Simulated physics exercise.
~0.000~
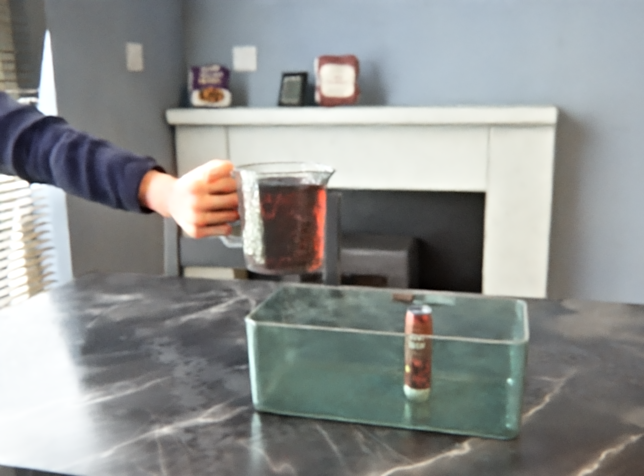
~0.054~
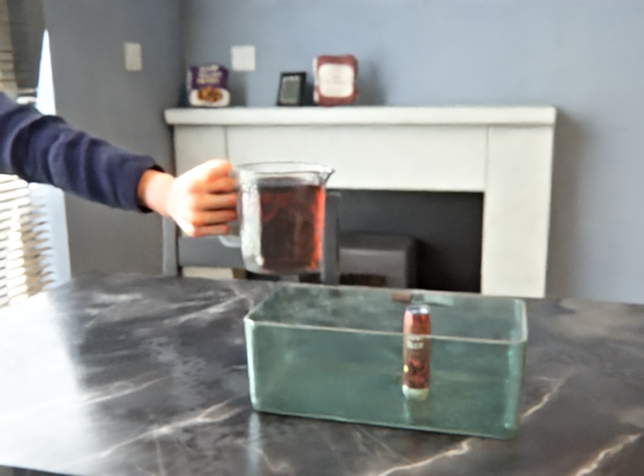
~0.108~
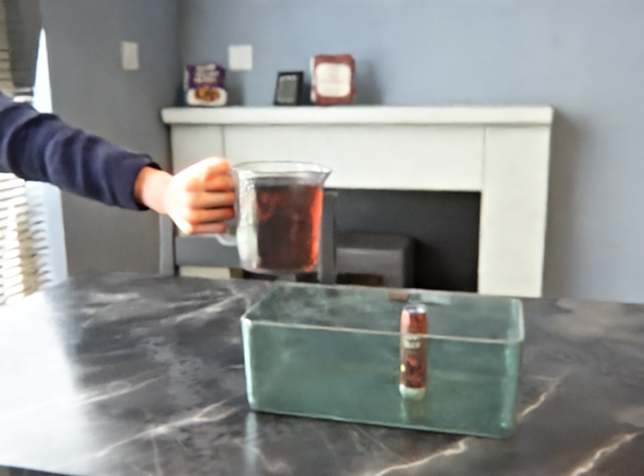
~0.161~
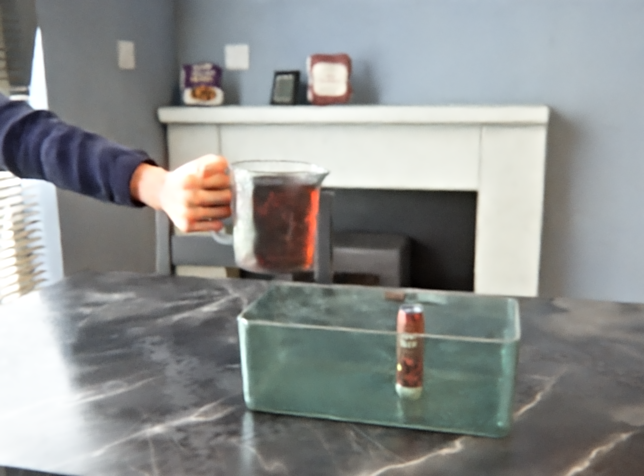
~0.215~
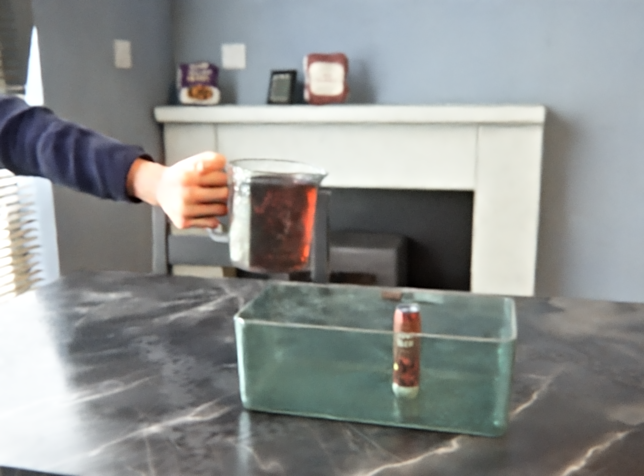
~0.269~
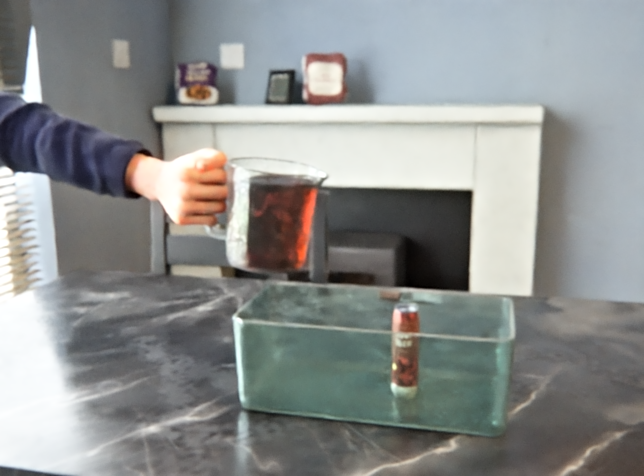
In this clip, a hand holds a glass pitcher of dark reddish tea above and to the left of a clear rectangular basin with a small tin, on a dark marbled table, and tilts the pitcher slightly to the right.
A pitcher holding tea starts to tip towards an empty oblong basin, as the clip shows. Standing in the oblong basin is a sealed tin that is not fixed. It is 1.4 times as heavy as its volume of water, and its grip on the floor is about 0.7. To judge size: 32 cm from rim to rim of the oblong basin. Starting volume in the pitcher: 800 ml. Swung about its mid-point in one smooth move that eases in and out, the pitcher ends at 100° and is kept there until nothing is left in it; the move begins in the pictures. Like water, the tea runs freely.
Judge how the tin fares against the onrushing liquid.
It manages to stay erect.
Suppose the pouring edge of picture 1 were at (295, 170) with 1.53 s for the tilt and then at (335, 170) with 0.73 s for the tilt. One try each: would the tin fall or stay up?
In the first try it remains standing; in the second it remains standing.
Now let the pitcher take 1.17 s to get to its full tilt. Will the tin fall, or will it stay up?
Holds steady.
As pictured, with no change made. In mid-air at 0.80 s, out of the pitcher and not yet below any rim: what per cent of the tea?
About 10 per cent.
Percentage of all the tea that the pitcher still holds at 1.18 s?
Near 38 in a hundred.
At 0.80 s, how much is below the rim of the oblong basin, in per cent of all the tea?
Near 4 in a hundred.
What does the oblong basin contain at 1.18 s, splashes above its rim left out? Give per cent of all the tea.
My estimate is about 48 percent.
Then, 0.80 s in, the tilt is 53° and 86 per cent is still to pour; the tin stands where it began.
Then, 1.18 s in, the tilt is 88° and 37 per cent is still to pour; the tin stands where it began.
Then, 1.59 s in, the tilt is 100° and 4 per cent is still to pour; the tin stands where it began.
Then, 2.03 s in, the tilt is 100° and 0 per cent is still to pour; the tin stands where it began.
Finally, the tin stands where it began.
